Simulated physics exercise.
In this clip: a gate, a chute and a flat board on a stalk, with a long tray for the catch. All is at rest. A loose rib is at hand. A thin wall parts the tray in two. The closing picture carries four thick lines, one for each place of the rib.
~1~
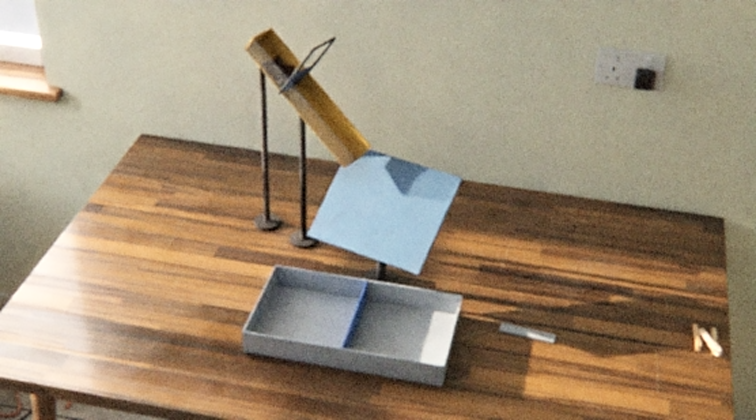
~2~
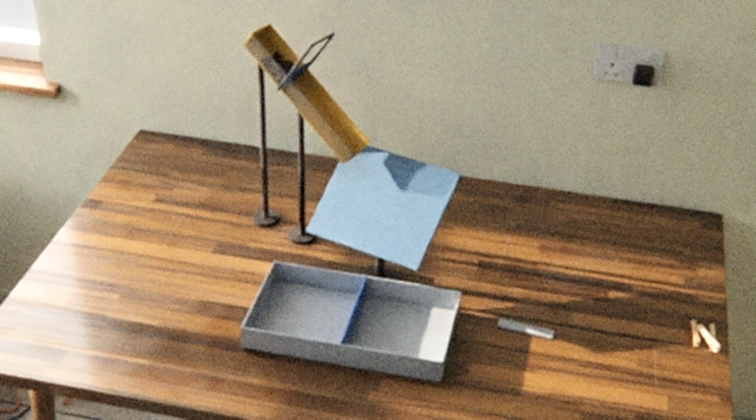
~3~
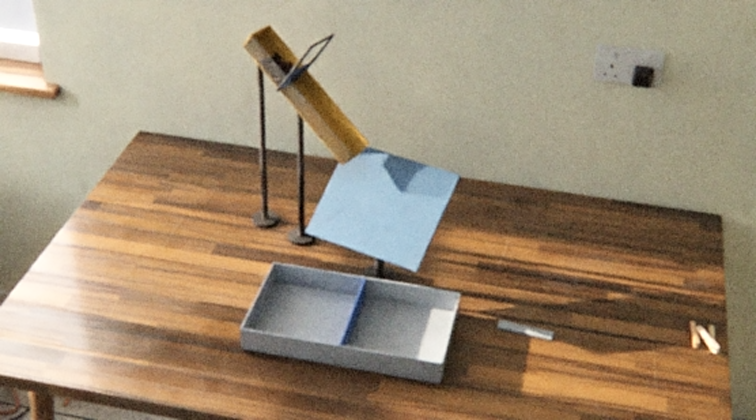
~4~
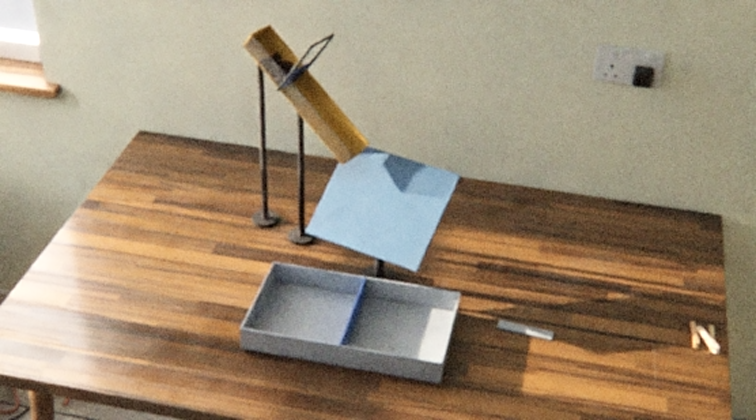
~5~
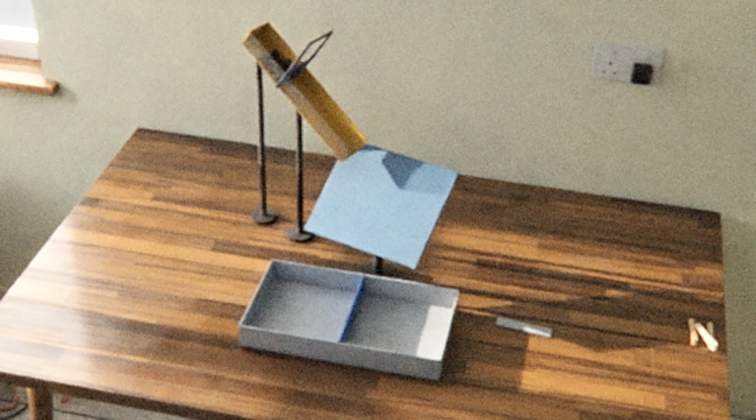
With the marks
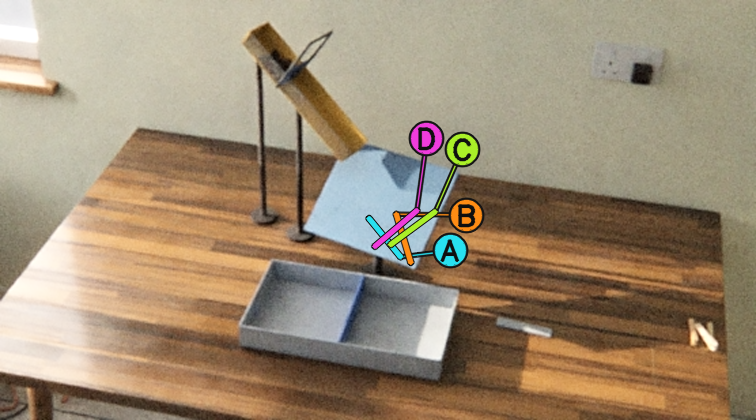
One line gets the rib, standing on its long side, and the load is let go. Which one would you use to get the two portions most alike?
C is best.
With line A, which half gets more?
The right half.
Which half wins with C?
Right.
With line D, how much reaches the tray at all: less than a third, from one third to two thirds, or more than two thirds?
Line D gives more than two thirds.
On the marked copy, line A from (369, 218) to (400, 256); line B from (396, 214) to (410, 262); line C from (435, 211) to (390, 244); line D from (416, 210) to (374, 246).
With A, of what is caught, a small part in the left half, nearly all in the right.
With B, of what is caught, a stray few in the left half, nearly all in the right.
With C, of what is caught, about a third in the left half, about two thirds in the right.
With D, of what is caught, nearly all in the left half, a small part in the right.
